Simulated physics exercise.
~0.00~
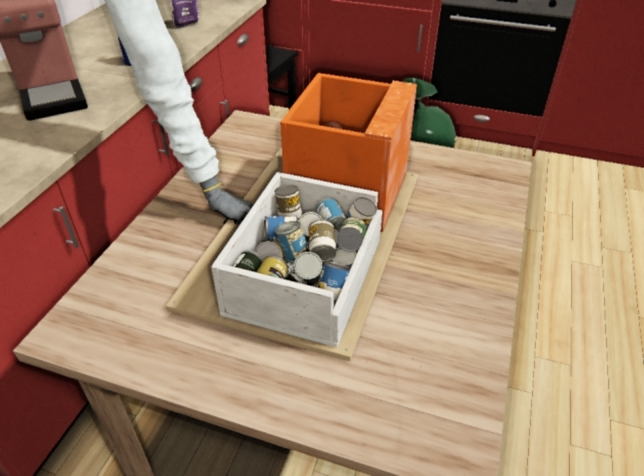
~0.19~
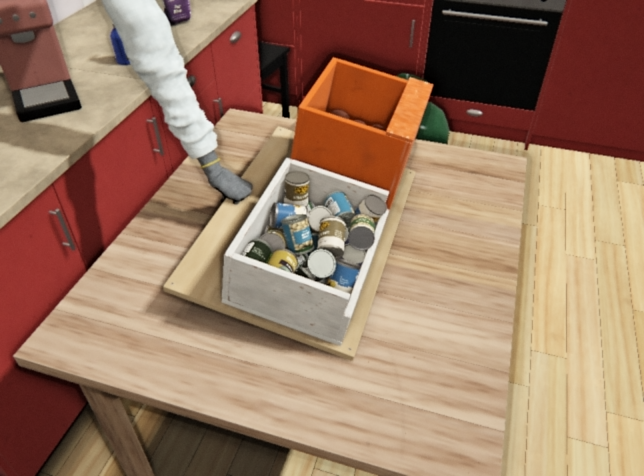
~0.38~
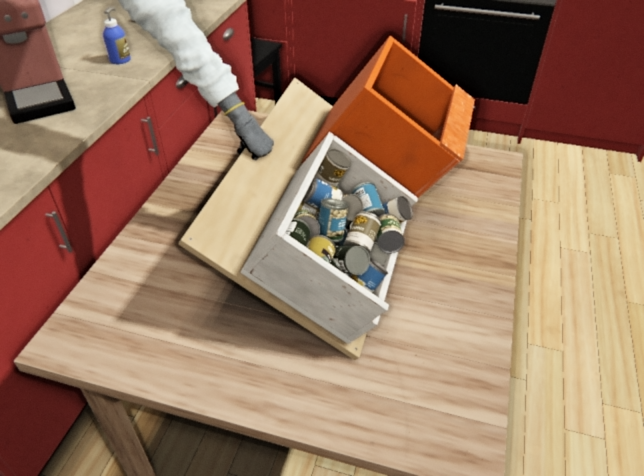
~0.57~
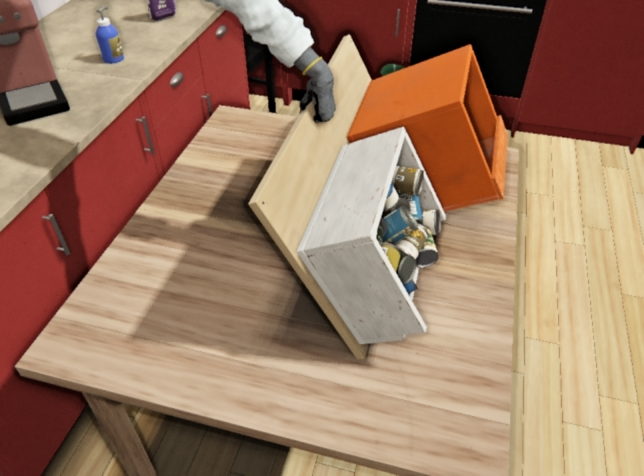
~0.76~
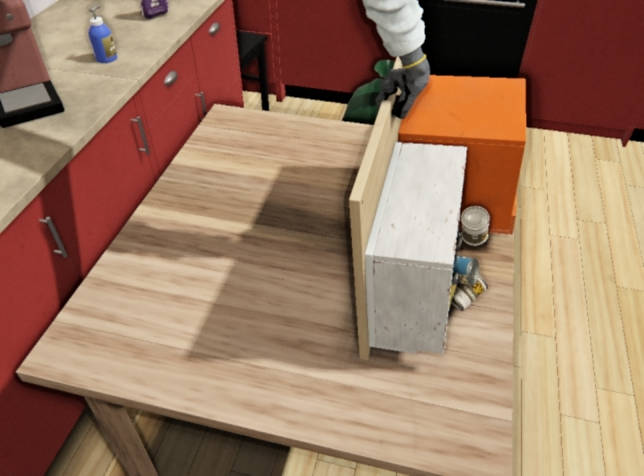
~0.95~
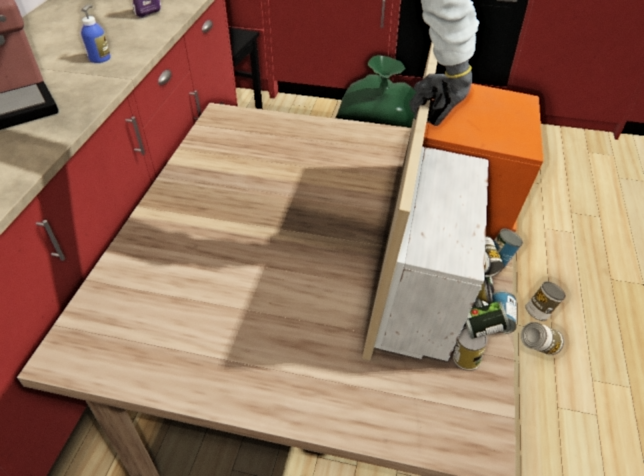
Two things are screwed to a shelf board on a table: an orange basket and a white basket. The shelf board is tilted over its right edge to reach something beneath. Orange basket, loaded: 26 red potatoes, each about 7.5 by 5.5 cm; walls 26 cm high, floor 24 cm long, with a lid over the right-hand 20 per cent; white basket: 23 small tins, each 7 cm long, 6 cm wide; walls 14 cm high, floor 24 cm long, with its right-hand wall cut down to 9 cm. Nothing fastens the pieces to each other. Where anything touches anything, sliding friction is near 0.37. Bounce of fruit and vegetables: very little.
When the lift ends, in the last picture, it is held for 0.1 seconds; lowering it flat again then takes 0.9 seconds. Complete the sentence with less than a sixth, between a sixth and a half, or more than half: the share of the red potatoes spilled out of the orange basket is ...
It is less than a sixth.
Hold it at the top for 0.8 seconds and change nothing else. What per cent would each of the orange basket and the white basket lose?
In that case you'd see orange basket shed 10 percent of its load and white basket shed 80 percent.
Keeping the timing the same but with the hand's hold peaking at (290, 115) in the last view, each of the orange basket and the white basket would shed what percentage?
Orange basket 0%, white basket 30%.
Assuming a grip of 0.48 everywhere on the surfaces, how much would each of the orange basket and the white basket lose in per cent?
That would cost the orange basket 10 and the white basket 80 per cent of the load.
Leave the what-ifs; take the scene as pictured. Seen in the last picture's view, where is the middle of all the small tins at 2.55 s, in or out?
Somewhere around pixel (482, 306).
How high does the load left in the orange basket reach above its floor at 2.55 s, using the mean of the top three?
15 cm or thereabouts.
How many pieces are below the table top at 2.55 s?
The total is close to 12.
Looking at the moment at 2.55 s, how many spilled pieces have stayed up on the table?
Roughly 10 of them.
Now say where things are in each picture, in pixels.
In the first frame (places track the rim corner closest to us here; the camera moves round a little), orange basket (386, 139); white basket (333, 294); tipped 0°; all still inside.
In the second frame, orange basket (406, 140); white basket (350, 297); tipped 10°.
In the third frame, orange basket (456, 156); white basket (388, 308); tipped 33°.
In the fourth frame, orange basket (498, 193); white basket (426, 330); tipped 62°.
In the fifth frame, orange basket (509, 229); white basket (444, 351); tipped 85°; 3 out.
In the sixth frame, orange basket (506, 241); white basket (448, 358); tipped 95°; 10 out, the lowest tin at (545, 301).
After 1.21 s, tilt 87°; the orange basket is down by 1 of 26 and the white basket is down by 16 of 23.
After 1.53 s, tilt 43°; the orange basket is down by 2 of 26 and the white basket is down by 19 of 23.
After 1.98 s, tilt 0°; the orange basket is down by 2 of 26 and the white basket is down by 19 of 23.
When it is over (at 2.55 s), the orange basket is down by 2 of 26 and the white basket is down by 19 of 23. Asked share, 2 of 26, 8 per cent.
